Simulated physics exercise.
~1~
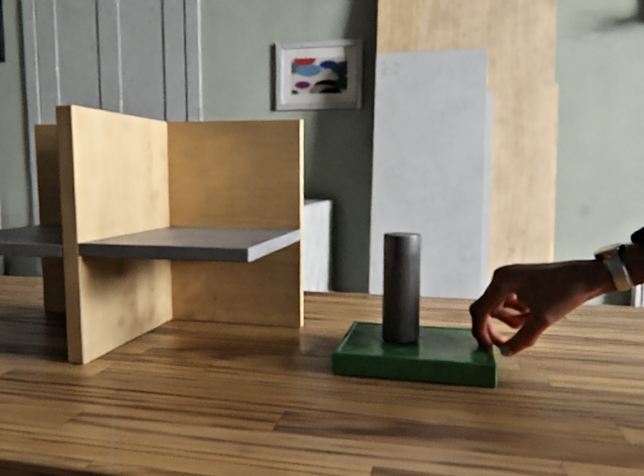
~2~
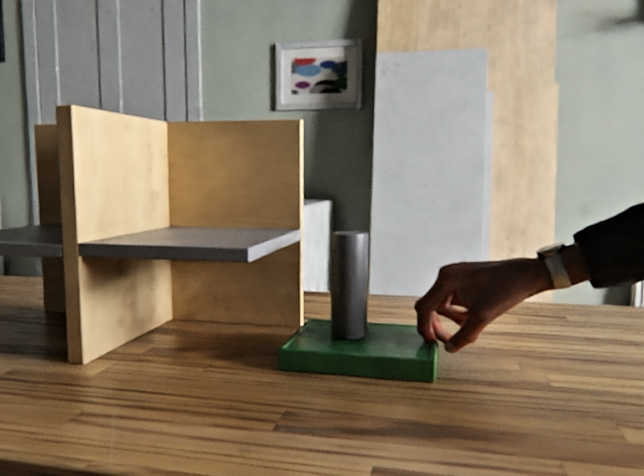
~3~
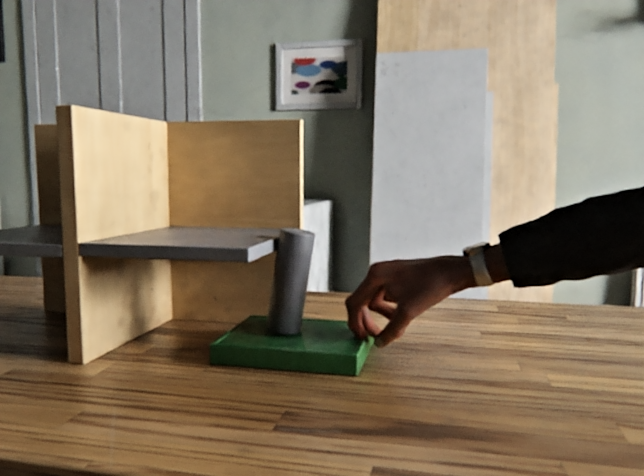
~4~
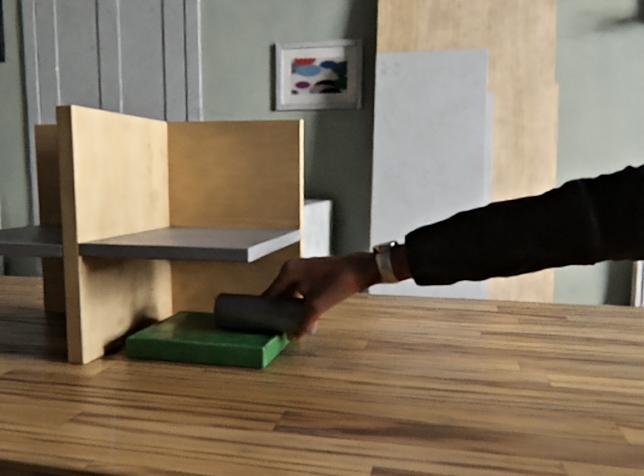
A hand slid a green tray carrying an upright grey cylinder left toward a wooden stand with a grey shelf. The cylinder struck the shelf's edge, leaned and toppled onto its side against the hand as the tray went underneath.
